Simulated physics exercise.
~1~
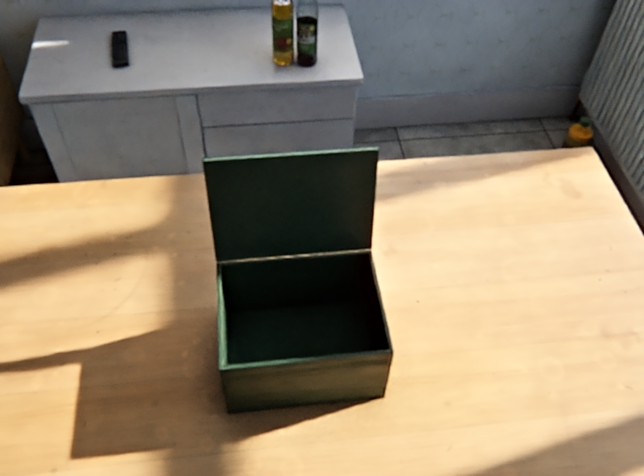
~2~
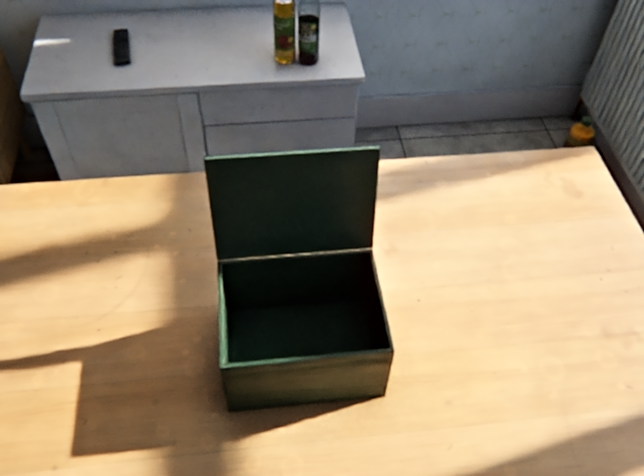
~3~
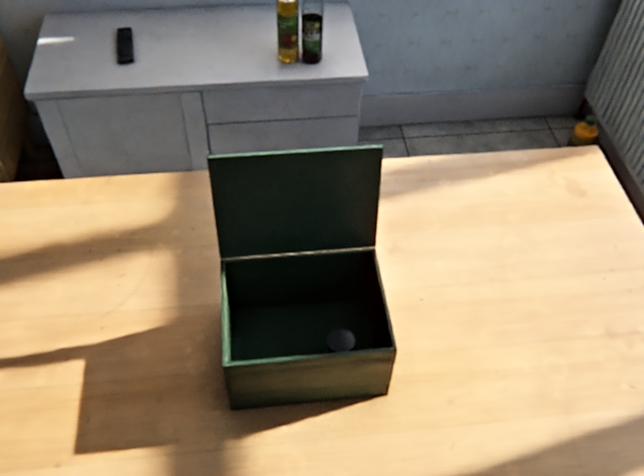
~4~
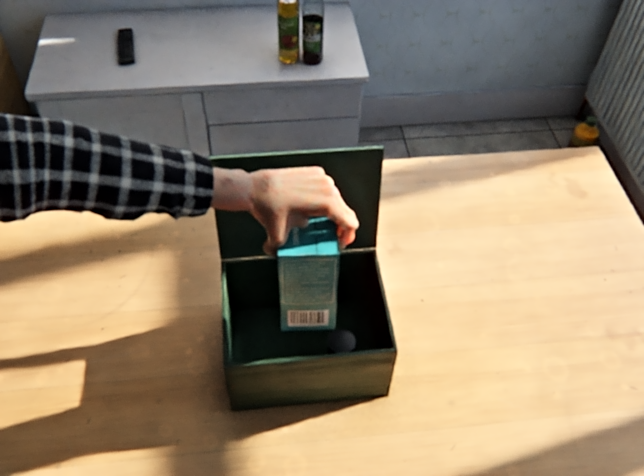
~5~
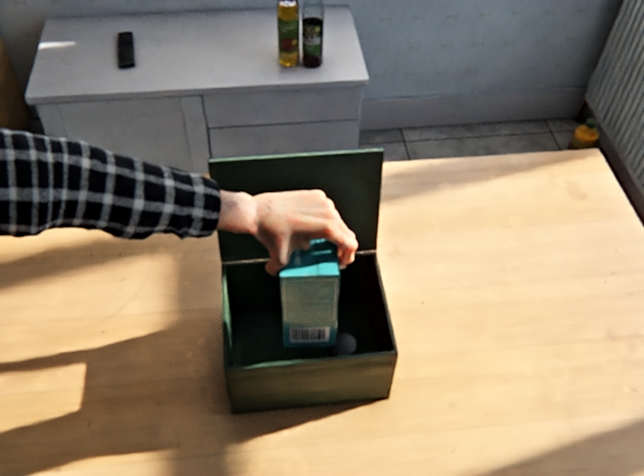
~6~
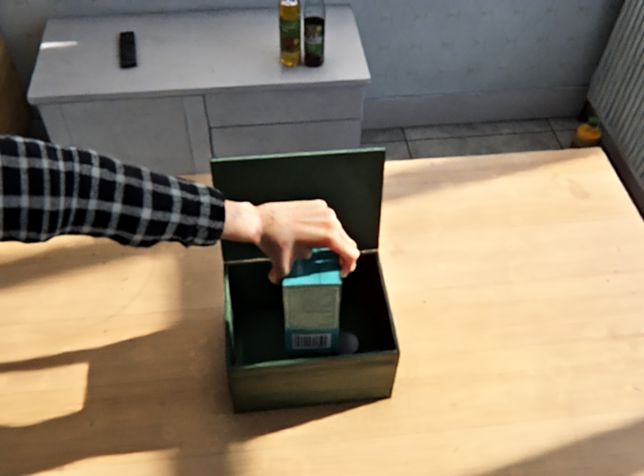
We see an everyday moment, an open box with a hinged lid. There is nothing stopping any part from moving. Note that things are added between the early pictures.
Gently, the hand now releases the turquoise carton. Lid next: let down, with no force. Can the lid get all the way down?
No - stands proud.
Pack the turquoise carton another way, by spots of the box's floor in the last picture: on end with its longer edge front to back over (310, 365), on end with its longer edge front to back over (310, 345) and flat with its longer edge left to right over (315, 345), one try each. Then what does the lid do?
So, one: It remains raised; two: It remains raised; three: It drops fully.
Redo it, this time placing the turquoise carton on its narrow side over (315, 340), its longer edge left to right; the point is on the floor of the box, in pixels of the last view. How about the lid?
Result: Lid shut.
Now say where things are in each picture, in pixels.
The last thing is not in view yet, in the first picture.
The last thing is not in view yet, in the second picture.
The last thing is not in view yet, in the third picture.
On its way; turquoise carton (307, 275), in the fourth picture.
On its way; turquoise carton (309, 293), in the fifth picture.
In place under the hand; turquoise carton (311, 301), in the sixth picture.
Then, 1.00 s past the last view, lid starting down; turquoise carton rocked 6° from its first pose near (289, 342); black shaker rocked 5° from its first pose.
Then, 1.70 s past the last view, lid 45° above the rim; turquoise carton displaced about its own width near (294, 341).
Finally, lid 24° above the rim; moved from the start, turquoise carton; black shaker still in place. Final places as the last picture's camera would see them, turquoise carton near (294, 341).
